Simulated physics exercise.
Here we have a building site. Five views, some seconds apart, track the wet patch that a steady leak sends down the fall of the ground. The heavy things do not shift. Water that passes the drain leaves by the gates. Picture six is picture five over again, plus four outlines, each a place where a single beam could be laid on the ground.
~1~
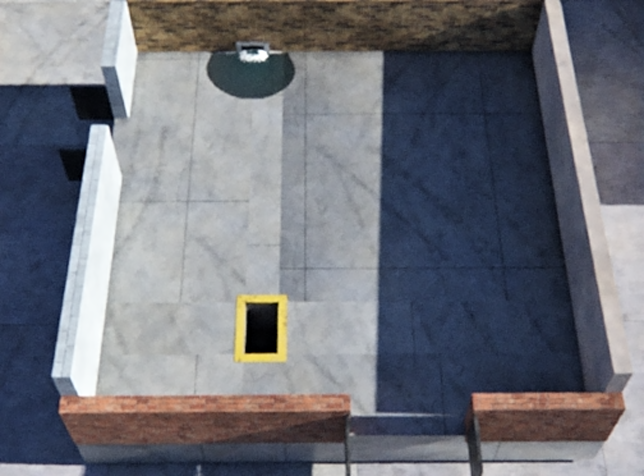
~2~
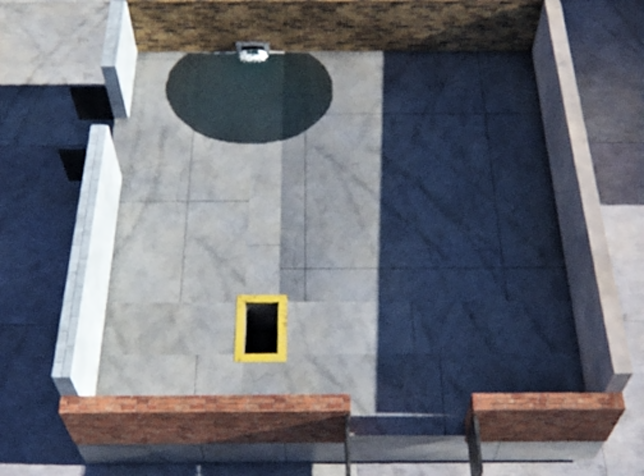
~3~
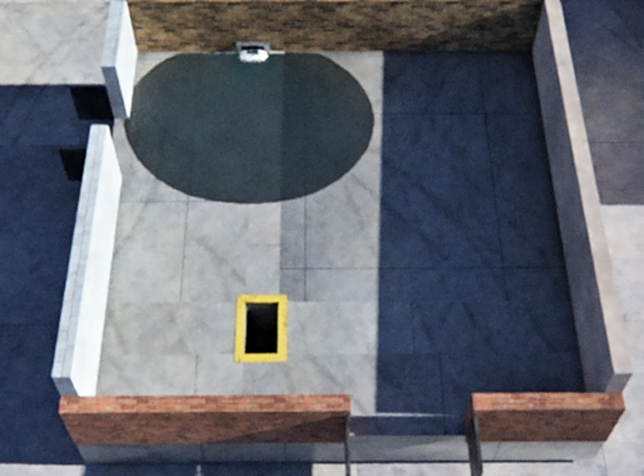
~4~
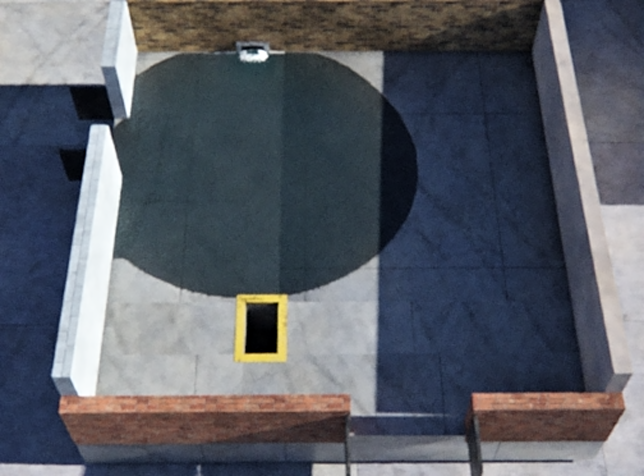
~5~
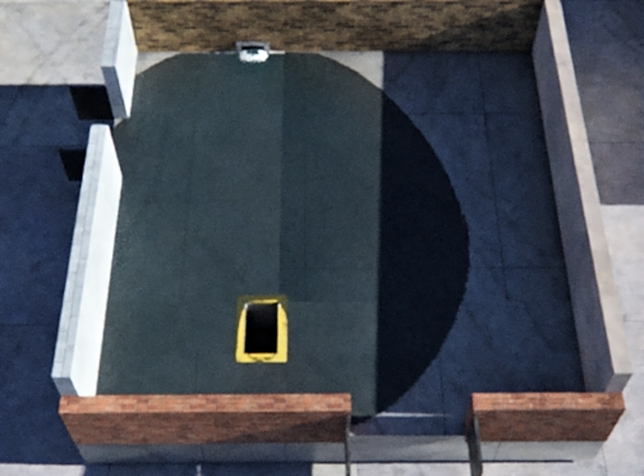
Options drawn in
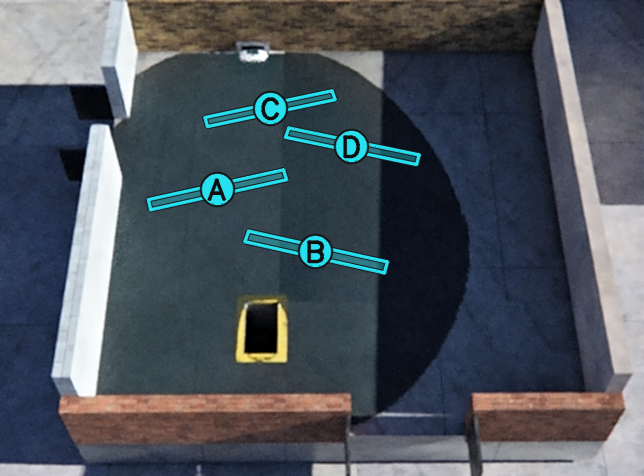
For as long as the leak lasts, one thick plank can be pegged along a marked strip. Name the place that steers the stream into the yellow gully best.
D works best here.
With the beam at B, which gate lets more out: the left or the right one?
The right one.
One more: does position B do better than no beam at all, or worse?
Position B is worse.
In cyan, A from (149, 204) to (285, 174); B from (246, 236) to (385, 267); C from (206, 122) to (333, 95); D from (287, 132) to (417, 159).
If A is chosen, about 15 % of the stream goes into the yellow gully, about 84 % out by the gates.
If B is chosen, about 12 % of the stream goes into the yellow gully, about 87 % out by the gates.
If C is chosen, about 9 % of the stream goes into the yellow gully, about 90 % out by the gates.
If D is chosen, about 22 % of the stream goes into the yellow gully, about 77 % out by the gates.
